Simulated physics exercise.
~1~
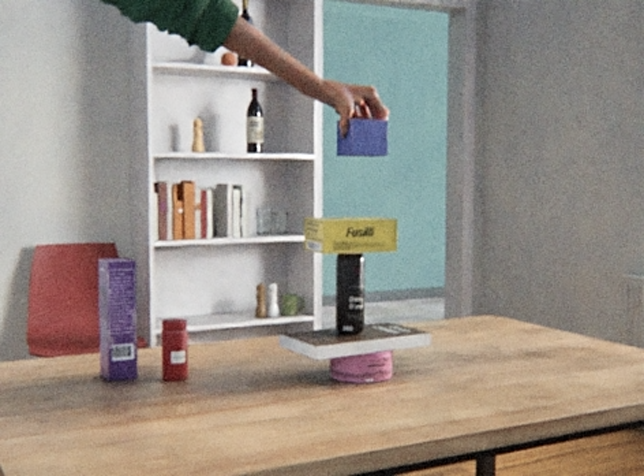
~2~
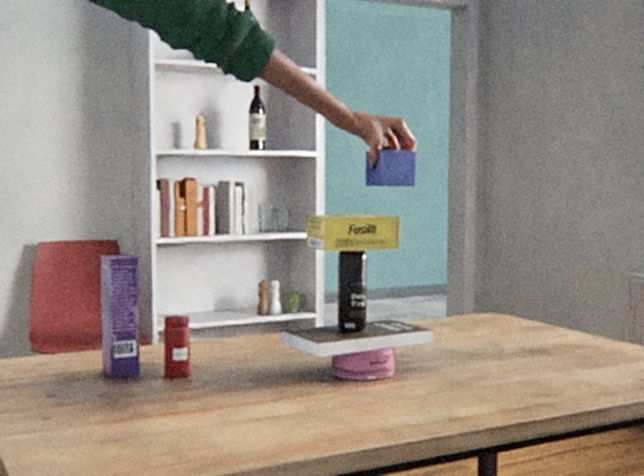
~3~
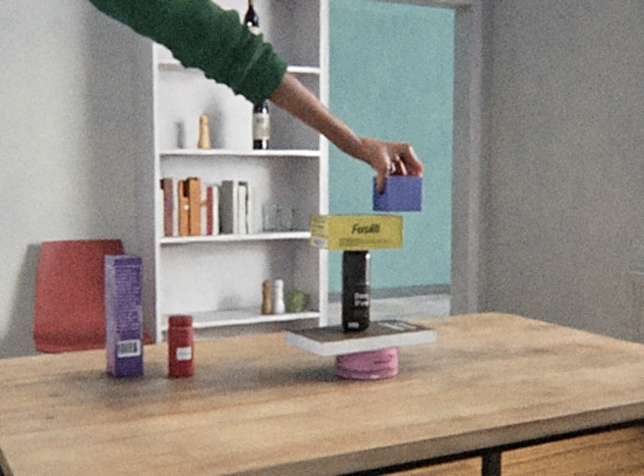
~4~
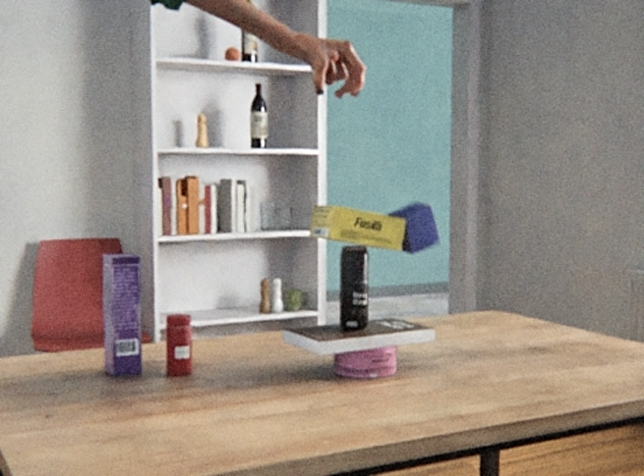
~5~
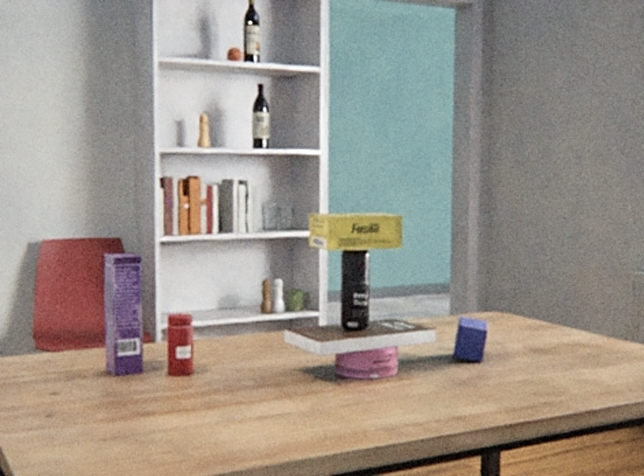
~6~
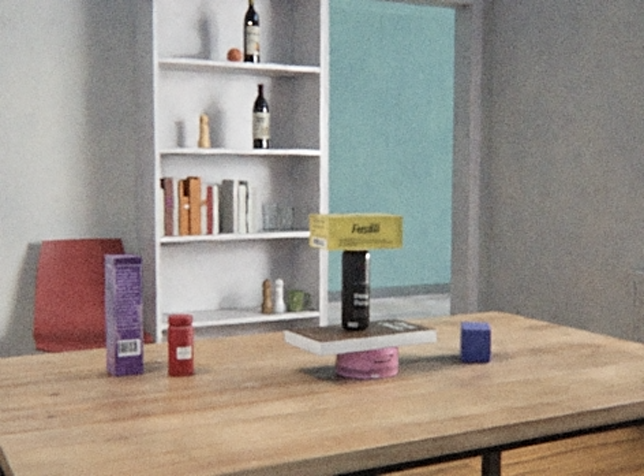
A hand lowered a blue block onto the right end of a yellow box atop a small tower and let go, but the box tipped and the block tumbled to the table on the right, while the box settled back and the tower stayed standing.
